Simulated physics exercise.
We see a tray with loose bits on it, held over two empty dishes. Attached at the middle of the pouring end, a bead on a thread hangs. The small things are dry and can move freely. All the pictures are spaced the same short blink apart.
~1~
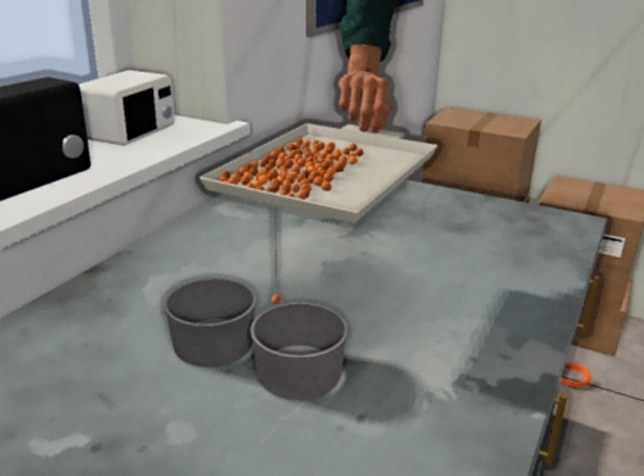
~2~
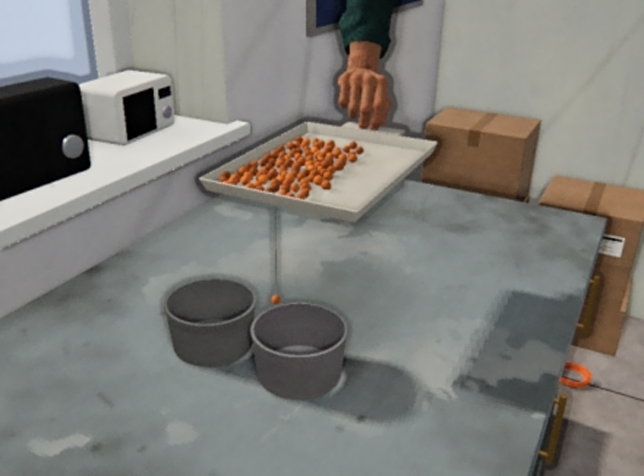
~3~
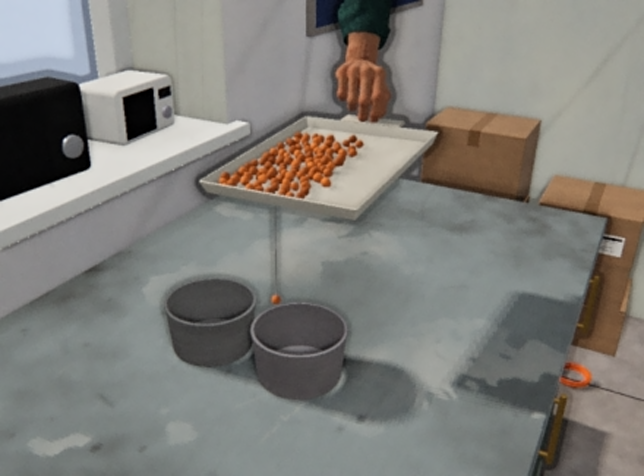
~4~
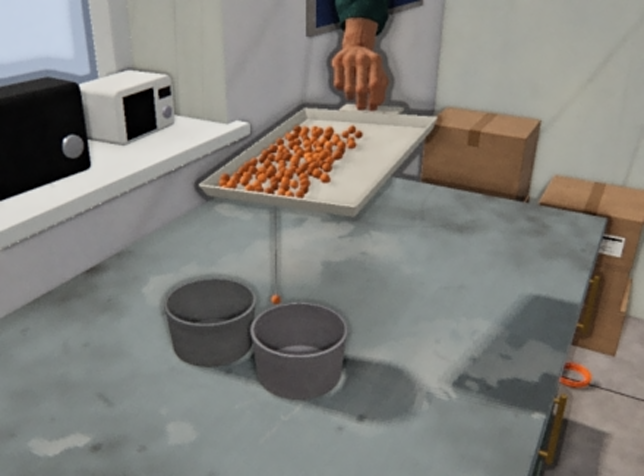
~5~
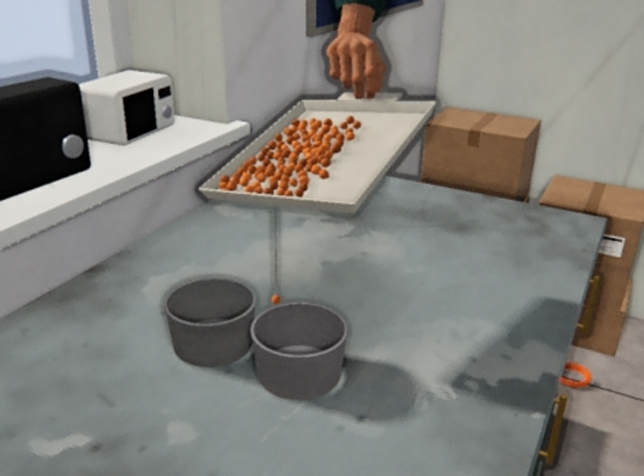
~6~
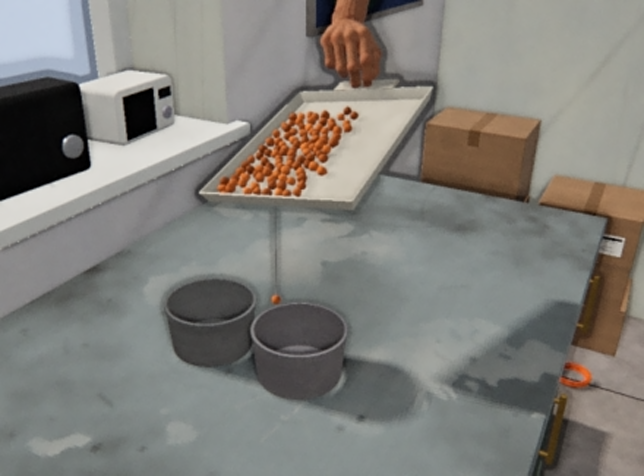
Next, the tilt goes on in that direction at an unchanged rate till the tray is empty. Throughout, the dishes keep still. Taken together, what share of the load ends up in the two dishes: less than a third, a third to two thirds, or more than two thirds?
Between the two of them they take in a share bigger than two thirds.
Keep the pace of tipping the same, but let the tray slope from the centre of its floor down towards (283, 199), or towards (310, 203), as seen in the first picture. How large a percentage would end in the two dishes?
Roughly 70 % in the first case and 50 % in the second.
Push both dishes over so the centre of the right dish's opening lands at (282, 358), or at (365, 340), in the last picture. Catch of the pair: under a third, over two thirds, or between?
In order: Less than a third, then below one third.
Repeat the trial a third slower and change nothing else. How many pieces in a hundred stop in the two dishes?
That comes out at roughly 90 per cent.
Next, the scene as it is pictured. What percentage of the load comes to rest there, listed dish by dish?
Left dish around 90 percent; right dish around 0 percent.
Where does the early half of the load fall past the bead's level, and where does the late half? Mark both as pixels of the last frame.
Near (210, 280) and later near (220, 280).
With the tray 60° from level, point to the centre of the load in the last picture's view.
(253, 156).
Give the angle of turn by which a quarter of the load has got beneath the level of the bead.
Around 90°, give or take.
Soon after the last picture, tray tipped steeply; all on the tray.
A little later, tray tipped right over; about a quarter on the tray; about half in the left dish; a stray few outside both; about a quarter in the air.
Later still, tray tipped past a quarter turn; nearly all in the left dish; a small part outside both.
At rest, tray tipped past a quarter turn; none in the right dish; nearly all in the left dish; a small part outside both.
